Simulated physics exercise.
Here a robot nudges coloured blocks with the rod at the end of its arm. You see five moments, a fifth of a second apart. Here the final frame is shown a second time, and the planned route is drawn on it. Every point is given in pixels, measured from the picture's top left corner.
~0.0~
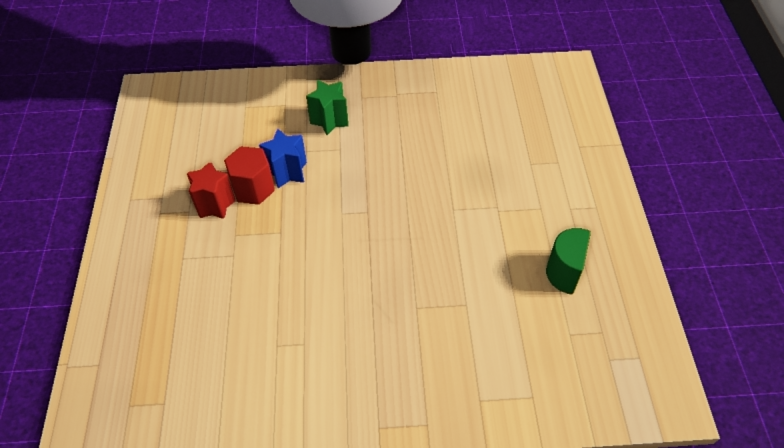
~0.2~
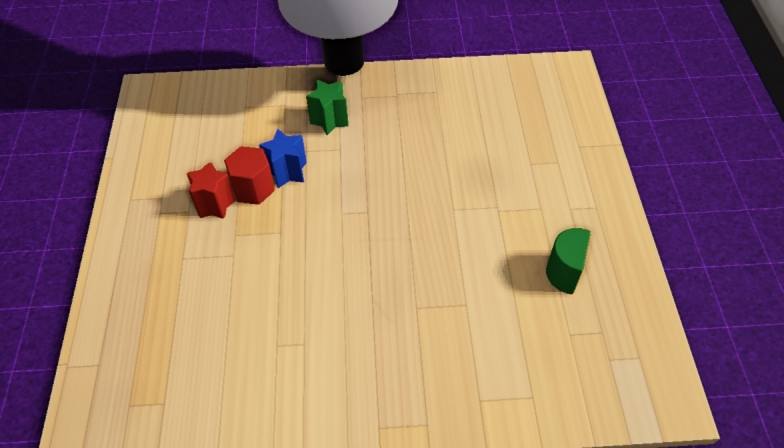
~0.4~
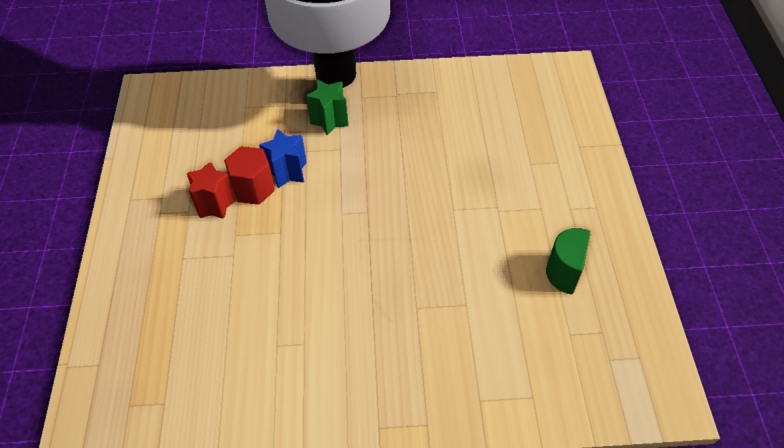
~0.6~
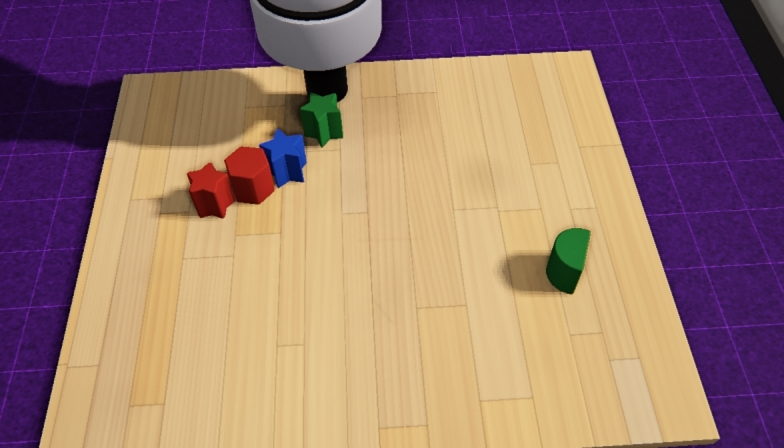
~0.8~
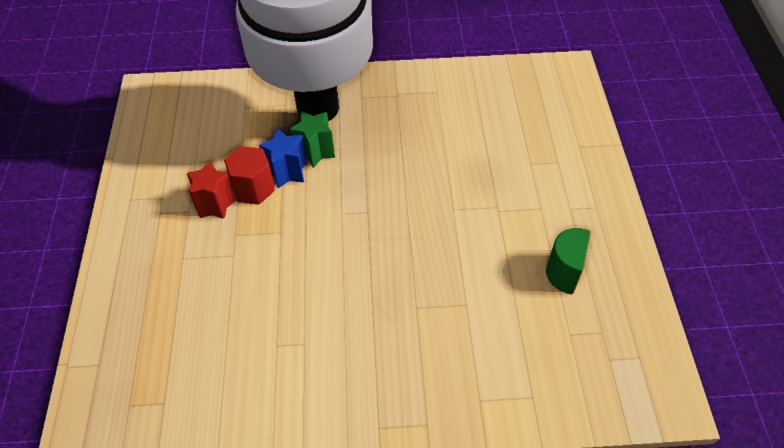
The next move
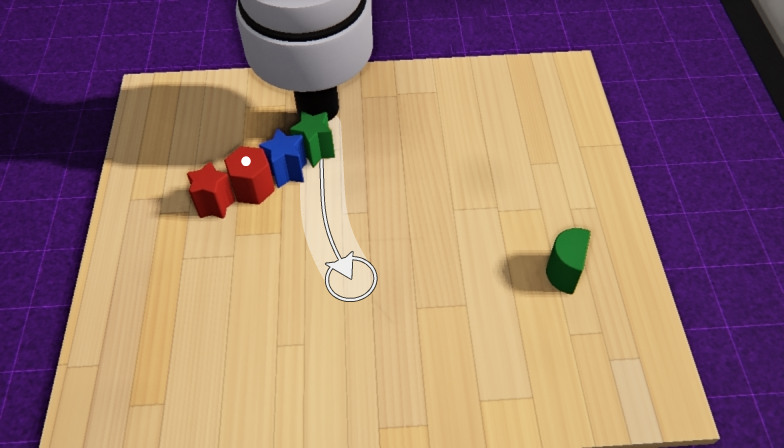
The robot's rod moves down to the green star block and nudges it beside the blue star.
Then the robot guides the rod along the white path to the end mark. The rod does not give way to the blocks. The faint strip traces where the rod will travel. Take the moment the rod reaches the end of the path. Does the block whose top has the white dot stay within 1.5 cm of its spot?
I'd say yes.
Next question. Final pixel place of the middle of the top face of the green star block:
It should be at about (346, 291).
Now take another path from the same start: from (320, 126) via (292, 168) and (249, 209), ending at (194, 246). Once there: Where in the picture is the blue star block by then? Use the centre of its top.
Put as a pixel place, it's (275, 199).
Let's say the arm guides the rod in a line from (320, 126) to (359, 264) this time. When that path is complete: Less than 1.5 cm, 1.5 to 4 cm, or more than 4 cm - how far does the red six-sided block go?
It will fall in the lowest band, under 1.5 cm.
The drawn path runs from (320, 126) via (323, 199), ending at (351, 279); the dot is on the red six-sided block.
What follows on the original path. One third of the way, rod at (319, 157); red star block at (199, 178); red six-sided block at (244, 167), turned 35° clockwise; blue star block at (284, 180), turned 80° clockwise; green star block at (320, 175).
Two thirds of the way, rod at (325, 211); red star block at (199, 178); red six-sided block at (244, 167), turned 35° clockwise; blue star block at (280, 193); green star block at (326, 234).
At the end, rod at (350, 264); red star block at (199, 178); red six-sided block at (244, 167), turned 35° clockwise; blue star block at (280, 193), turned 145° clockwise; green star block at (346, 291).
